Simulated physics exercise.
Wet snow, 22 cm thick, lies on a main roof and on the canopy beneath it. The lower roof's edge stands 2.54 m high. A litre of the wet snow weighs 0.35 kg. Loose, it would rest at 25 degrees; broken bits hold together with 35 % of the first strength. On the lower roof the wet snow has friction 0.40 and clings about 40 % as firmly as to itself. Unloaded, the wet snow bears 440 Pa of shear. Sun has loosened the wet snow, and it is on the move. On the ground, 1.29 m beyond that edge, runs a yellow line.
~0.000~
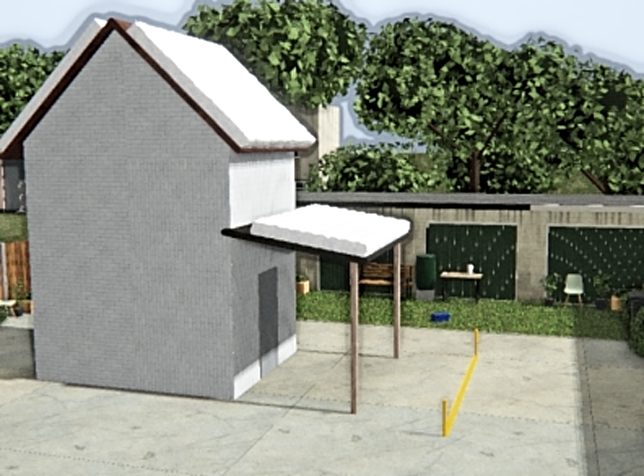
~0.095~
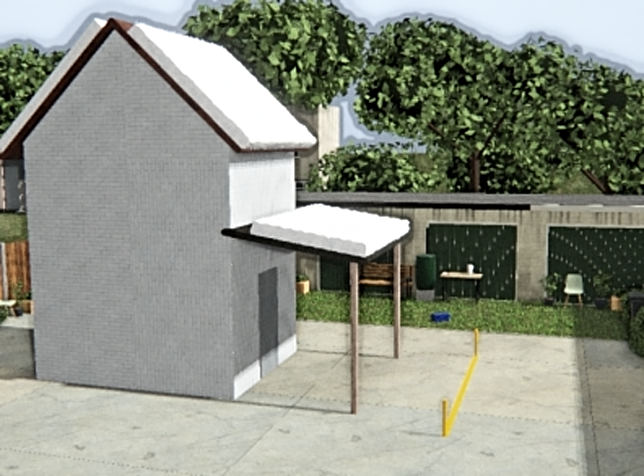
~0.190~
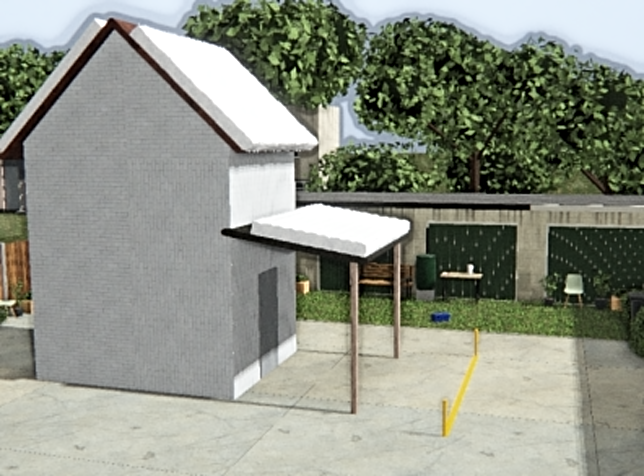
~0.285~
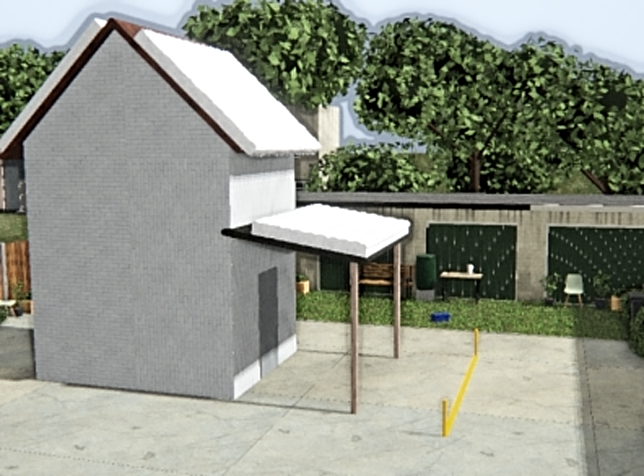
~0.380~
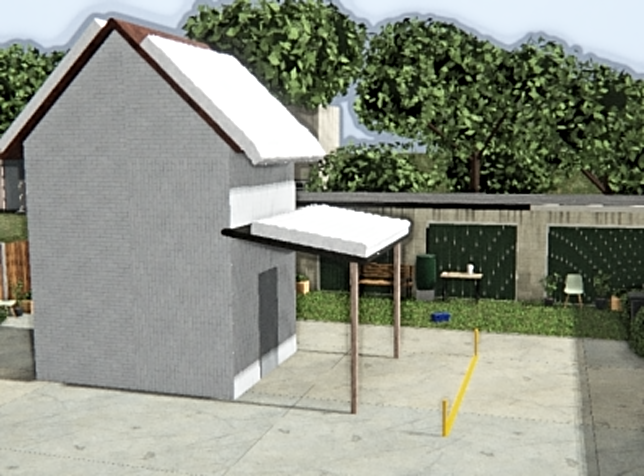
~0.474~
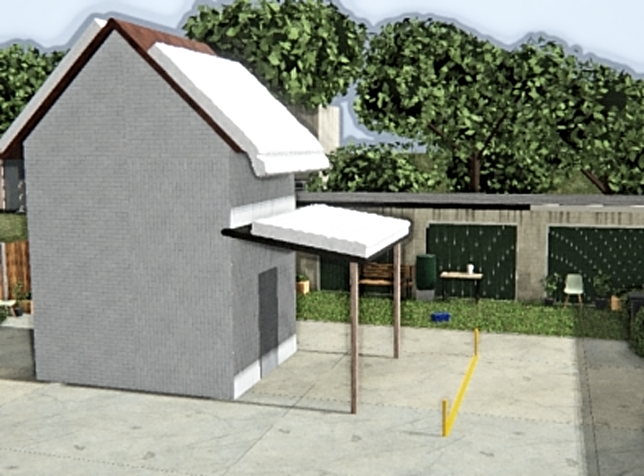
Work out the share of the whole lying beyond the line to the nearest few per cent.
Close to 37 per cent.
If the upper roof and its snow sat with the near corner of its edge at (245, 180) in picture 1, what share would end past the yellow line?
In that case some 10 per cent.
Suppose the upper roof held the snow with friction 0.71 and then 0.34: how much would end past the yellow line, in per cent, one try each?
In turn about 3 %, 35 %.
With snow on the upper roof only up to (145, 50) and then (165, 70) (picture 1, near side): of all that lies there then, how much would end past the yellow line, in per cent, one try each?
In that order: 25 %, 12 %.
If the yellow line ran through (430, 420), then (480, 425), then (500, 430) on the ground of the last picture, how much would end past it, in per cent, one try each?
In turn about 45 %, 25 %, 20 %.
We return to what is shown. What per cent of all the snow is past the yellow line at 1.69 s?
Near 0 %.
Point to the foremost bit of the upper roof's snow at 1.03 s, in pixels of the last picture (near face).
Around (337, 233).
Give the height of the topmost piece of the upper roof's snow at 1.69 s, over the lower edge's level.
About 0.6 m.
After 1.03 s, none is below the lower edge and 0 % is past the line.
After 1.69 s, 16 % is below the lower edge and 0 % is past the line.
After 2.34 s, 53 % is below the lower edge and 36 % is past the line.
After 3.00 s, 54 % is below the lower edge and 37 % is past the line.
After 3.10 s, 54 % is below the lower edge and 37 % is past the line.
